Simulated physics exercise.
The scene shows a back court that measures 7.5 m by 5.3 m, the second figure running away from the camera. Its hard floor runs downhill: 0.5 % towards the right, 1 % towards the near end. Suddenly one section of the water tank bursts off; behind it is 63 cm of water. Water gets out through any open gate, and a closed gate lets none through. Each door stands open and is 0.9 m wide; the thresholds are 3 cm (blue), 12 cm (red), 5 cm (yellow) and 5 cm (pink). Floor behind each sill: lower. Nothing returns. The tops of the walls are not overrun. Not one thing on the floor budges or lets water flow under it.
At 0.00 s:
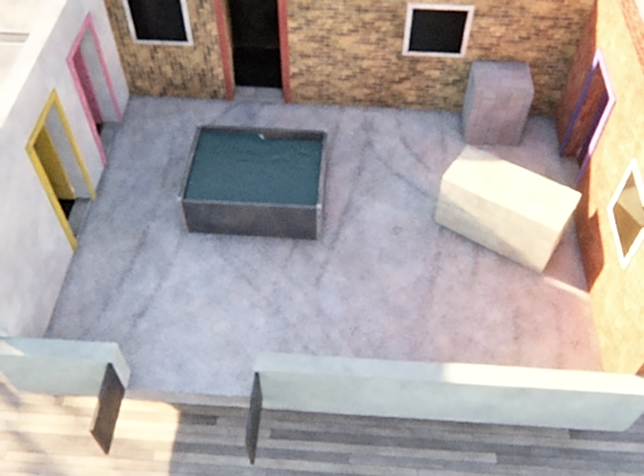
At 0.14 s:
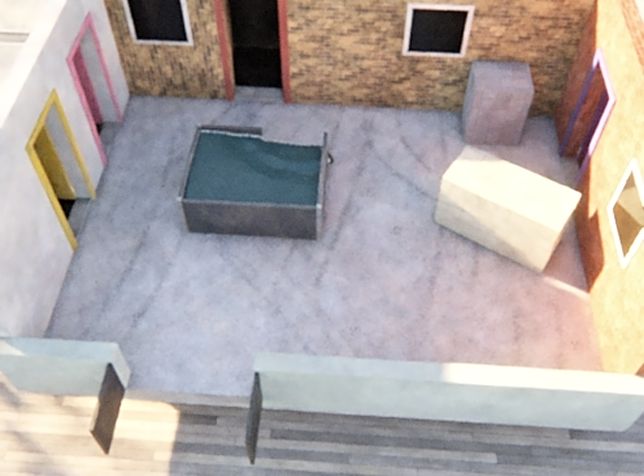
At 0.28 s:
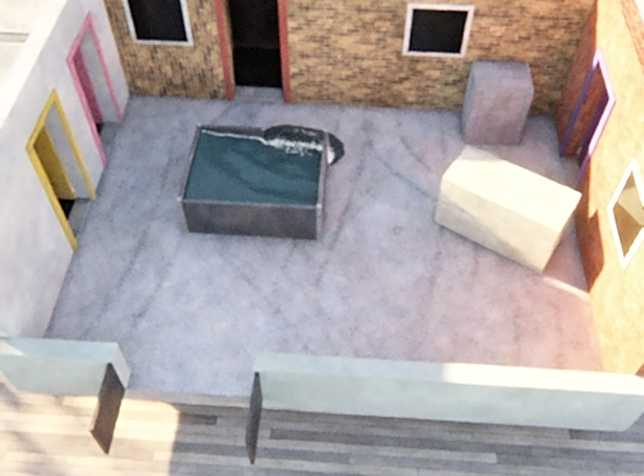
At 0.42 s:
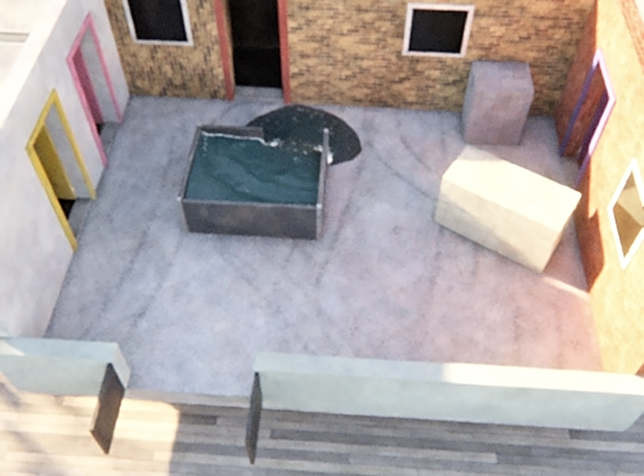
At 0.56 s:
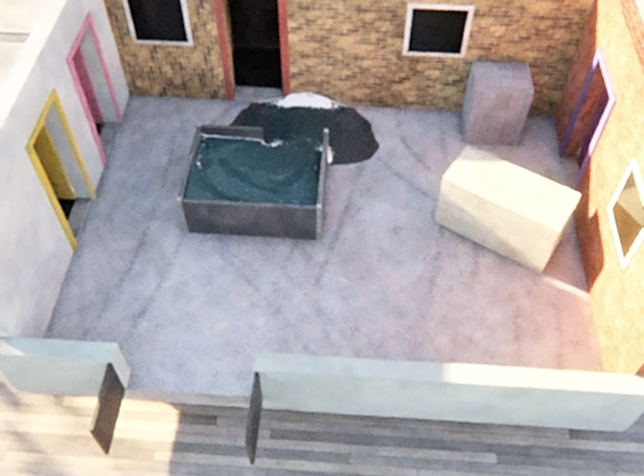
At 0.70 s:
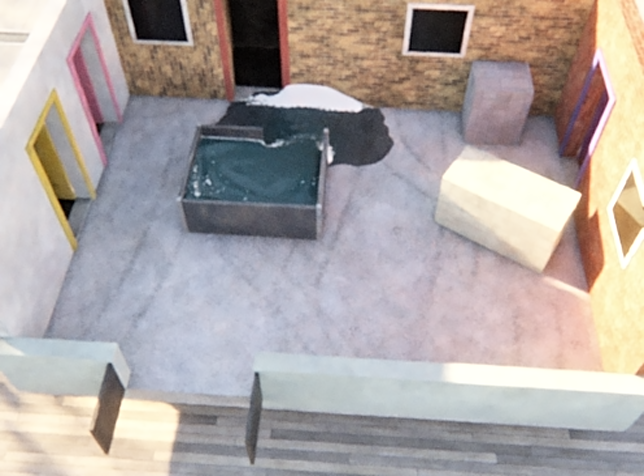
Dark water bursts from the tank's far side and spreads across the courtyard floor behind it.
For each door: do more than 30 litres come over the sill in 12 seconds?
As I see it, at the blue door the limit will be crossed. At the red door the limit will be crossed. At the yellow door the limit will not be crossed. At the pink door the limit will be crossed.
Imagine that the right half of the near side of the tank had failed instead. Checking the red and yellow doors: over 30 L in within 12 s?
Against that limit: Red under, yellow below.
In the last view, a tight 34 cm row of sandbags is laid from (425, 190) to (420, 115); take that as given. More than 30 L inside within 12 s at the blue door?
Limit check - blue: Pass, within.
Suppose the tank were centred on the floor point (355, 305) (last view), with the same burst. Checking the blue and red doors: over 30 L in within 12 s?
Result - blue door exceeds it, red door does not exceed it.
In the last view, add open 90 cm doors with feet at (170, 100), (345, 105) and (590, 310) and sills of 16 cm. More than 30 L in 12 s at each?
Note, doorways in listed order: Stays short, goes beyond, stays short.
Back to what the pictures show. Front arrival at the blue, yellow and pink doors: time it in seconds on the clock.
Door times: Blue 3.4 s / yellow 3.2 s / pink 2.2 s.
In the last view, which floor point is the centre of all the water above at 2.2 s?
It lies at roughly (291, 162) in pixels.
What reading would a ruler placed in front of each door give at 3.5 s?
Measured in centimetres, the blue door gives 4, the red door 16, the yellow door 4 and the pink door 11.
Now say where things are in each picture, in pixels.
In the first frame, the water tank at (256, 168) is whole and still, 63 cm deep.
In the second frame, the front is at a hidden place, 0.5 m from the gap on the water tank's far side; 0.2 m2 of floor is under water; 63 cm left at the back of the water tank.
In the third frame, the front is at a hidden place, 0.9 m from the gap on the water tank's far side; 0.8 m2 of floor is under water; 63 cm left at the back of the water tank.
In the fourth frame, water pours out on the water tank's far side and has run 1.3 m, to (287, 110); typically 7 cm deep outside, 61 cm at the water tank's back.
In the fifth frame, water pours out on the water tank's far side and has run 1.6 m, to (348, 108); typically 6 cm deep outside, 56 cm at the water tank's back.
In the sixth frame, water pours out on the water tank's far side and has run 1.9 m, to (372, 109); typically 6 cm deep outside, 53 cm at the water tank's back.
After 1.4 s water covers 15 % of the floor and is deepest (40 cm) near (311, 108); blue door not reached, red door 23 cm at the sill, 22 L in, yellow door not reached, pink door not reached.
After 2.2 s water covers 25 % of the floor and is deepest (34 cm) near (455, 116); blue door not reached, red door 21 cm at the sill, 61 L in, yellow door not reached, pink door 4 cm at the sill, 0 L in.
After 3.5 s water covers 35 % of the floor and is deepest (24 cm) near (567, 217); blue door 4 cm at the sill, 0 L in, red door 16 cm at the sill, 92 L in, yellow door 4 cm at the sill, 0 L in, pink door 11 cm at the sill, 26 L in.
After 7.0 s water covers 85 % of the floor and is deepest (13 cm) near (565, 208); blue door 8 cm at the sill, 64 L in, red door 7 cm at the sill, 100 L in, yellow door 4 cm at the sill, 0 L in, pink door 8 cm at the sill, 65 L in.
After 12.0 s water covers 95 % of the floor and is deepest (8 cm) near (567, 217); blue door 6 cm at the sill, 117 L in, red door 3 cm at the sill, 100 L in, yellow door 2 cm at the sill, 0 L in, pink door 3 cm at the sill, 70 L in.
